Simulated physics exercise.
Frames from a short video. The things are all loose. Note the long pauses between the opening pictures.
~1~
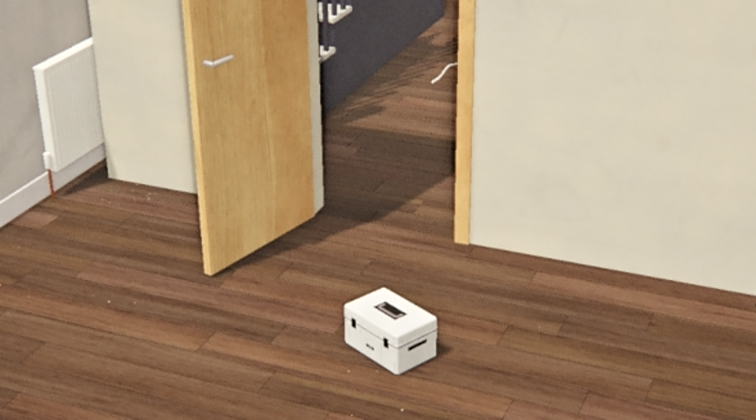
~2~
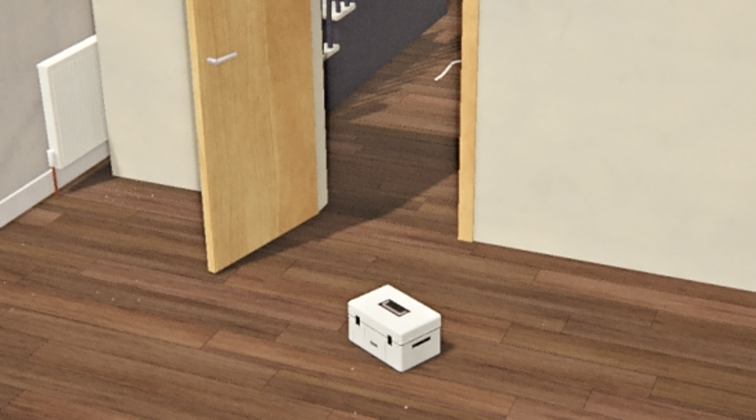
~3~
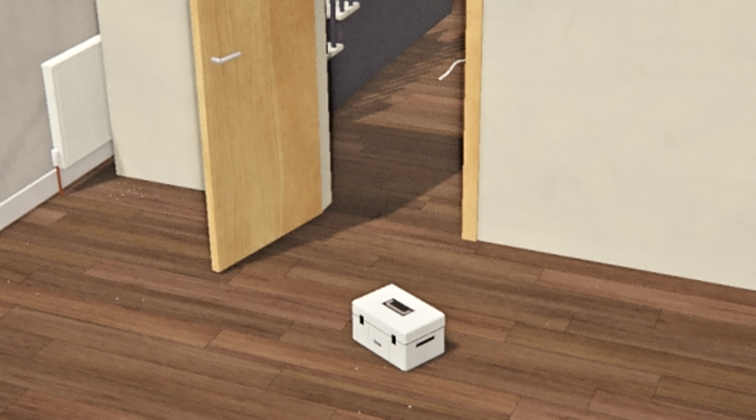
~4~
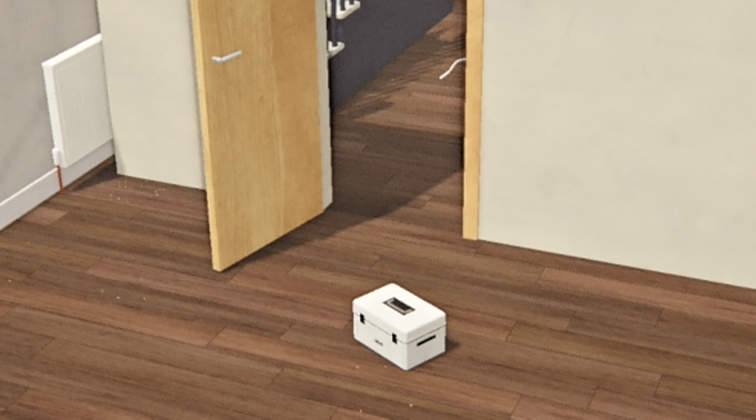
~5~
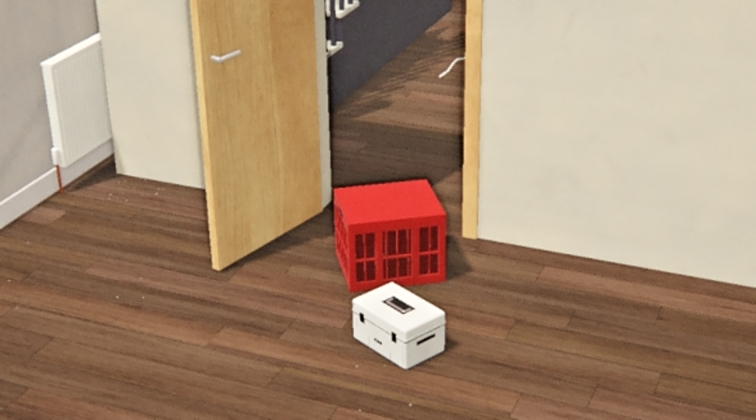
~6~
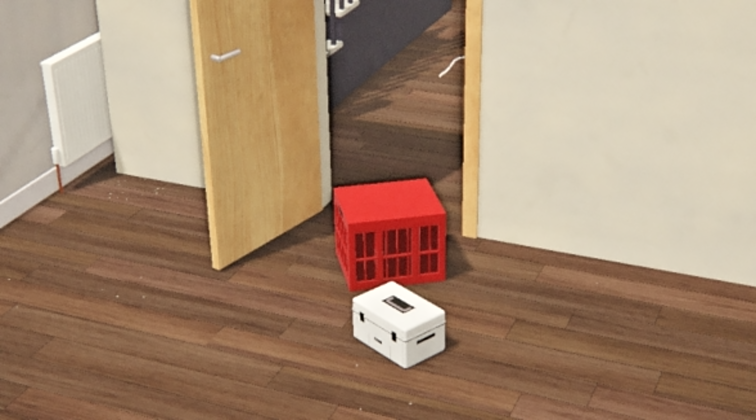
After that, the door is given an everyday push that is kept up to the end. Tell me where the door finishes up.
It finishes short of the frame.
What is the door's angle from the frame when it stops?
I'd say it stays open by roughly 45 degrees.
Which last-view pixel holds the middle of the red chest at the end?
The object ends up somewhere near (418, 231).
Then, 0.50 s past the last view, door at 92°.
Then, 0.90 s past the last view, door at 67°.
Then, 1.10 s past the last view, door at 54°; red chest displaced a little near (397, 234).
Then, 1.30 s past the last view, door at 49°; red chest displaced a little near (412, 232).
Finally, door at 46°; moved from the start, red chest; white toolbox still in place. Final places as the last picture's camera would see them, red chest near (418, 231).
